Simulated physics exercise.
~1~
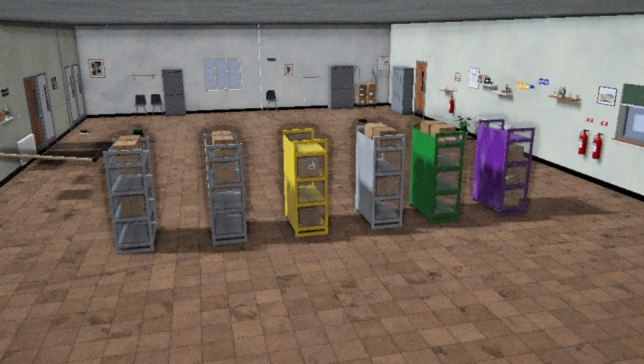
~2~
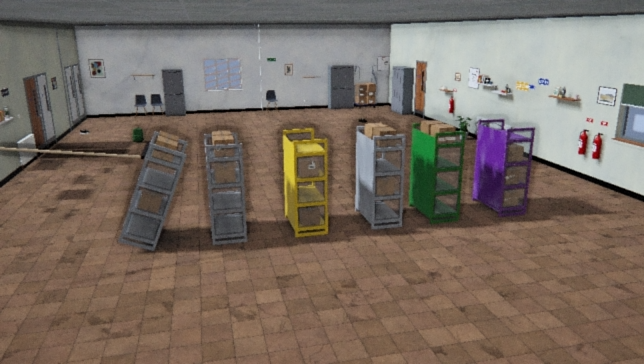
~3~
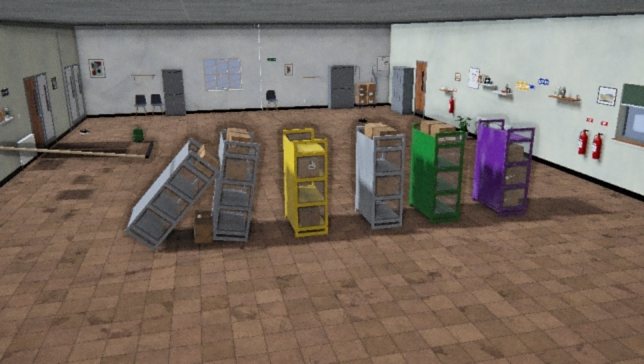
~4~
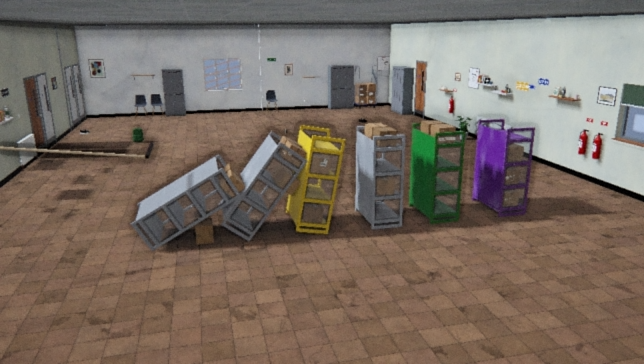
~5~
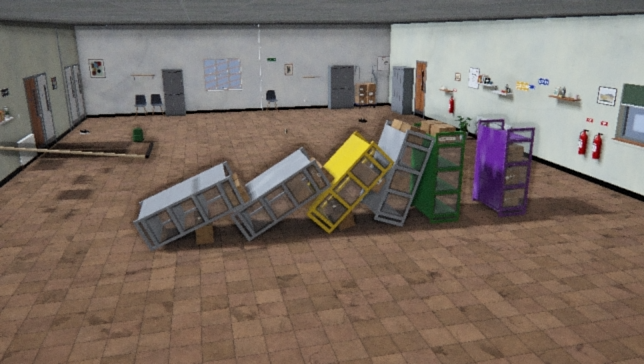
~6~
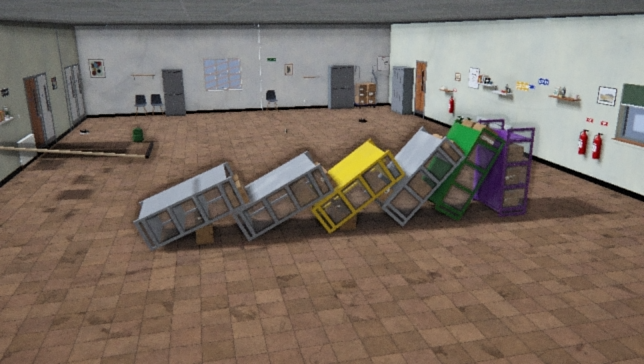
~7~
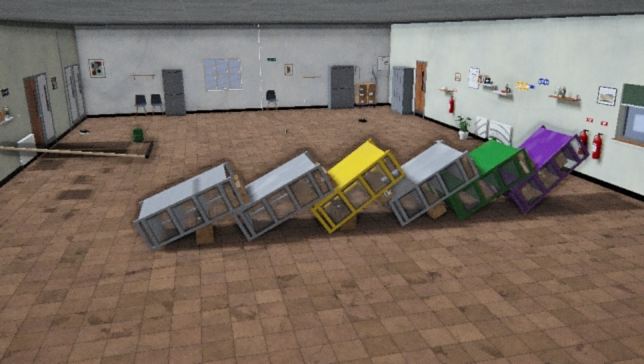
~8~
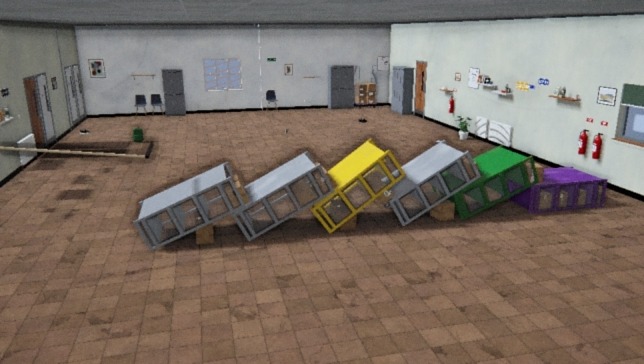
At first, six wire-sided shelving racks stand in a row across a tiled room, with a long pole reaching in from the left behind them. The pole moves right and the nearest grey rack tips to the right, dropping a carton as it leans into the second. The second grey rack tilts into the yellow one, which leans over onto the next grey rack. That one pushes the green rack into the purple one at the far end. Finally, the purple rack topples and lies flat, while the other five rest slanted, each propped on its neighbour.
